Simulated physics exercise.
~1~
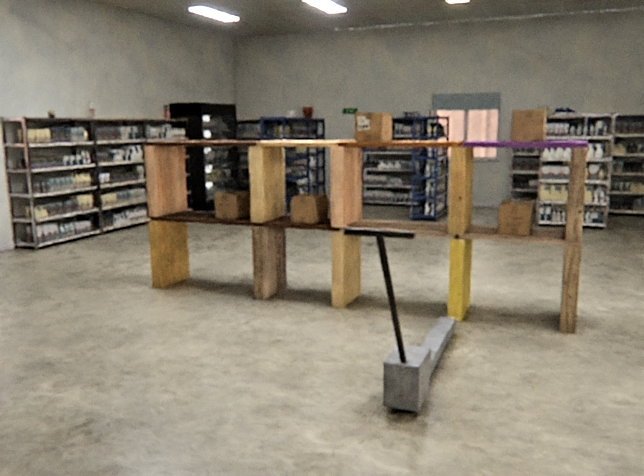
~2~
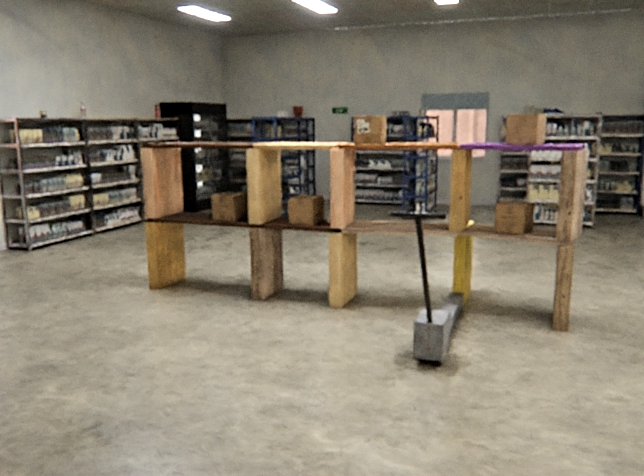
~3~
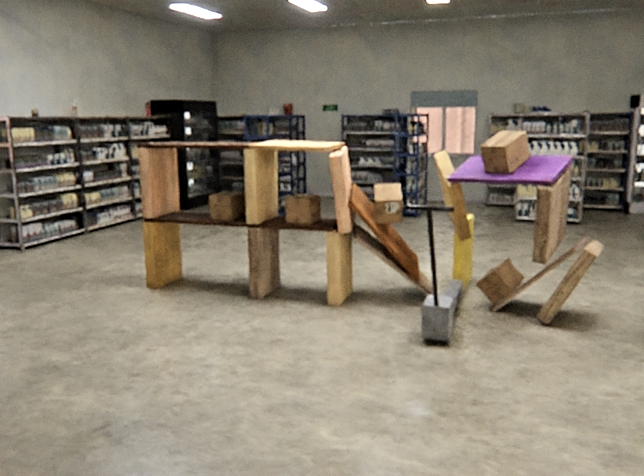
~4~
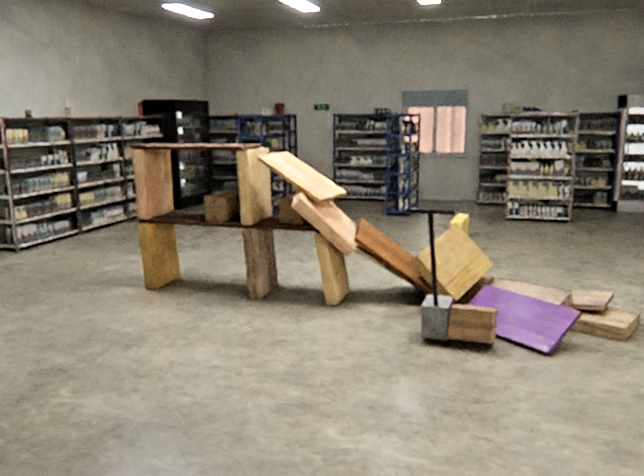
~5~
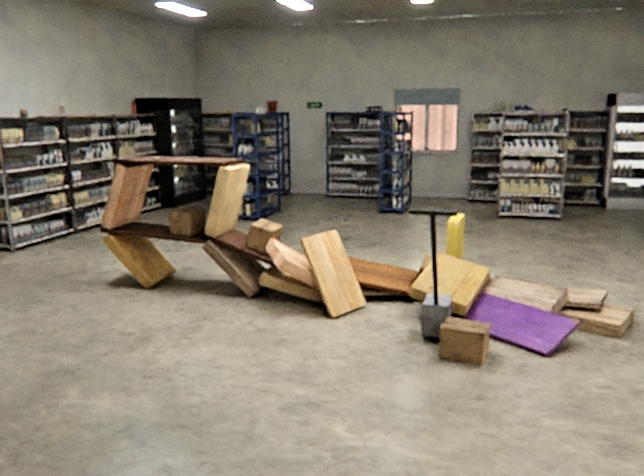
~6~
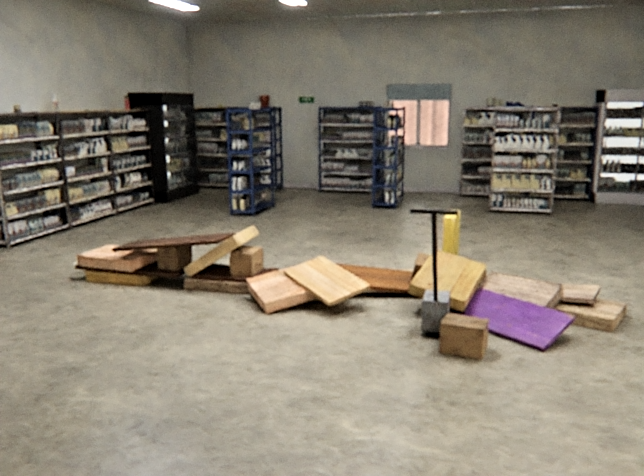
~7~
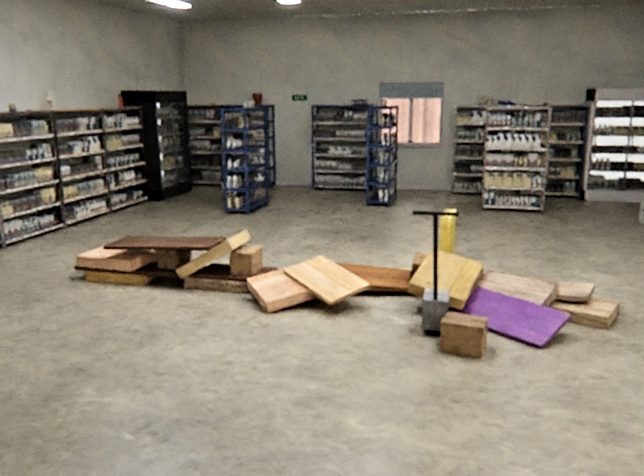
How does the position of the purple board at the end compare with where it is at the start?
At the start the purple board lies flat across the top of the structure at its right end. By the end it rests low and slanted among the fallen pieces, just to the right of the grey block.
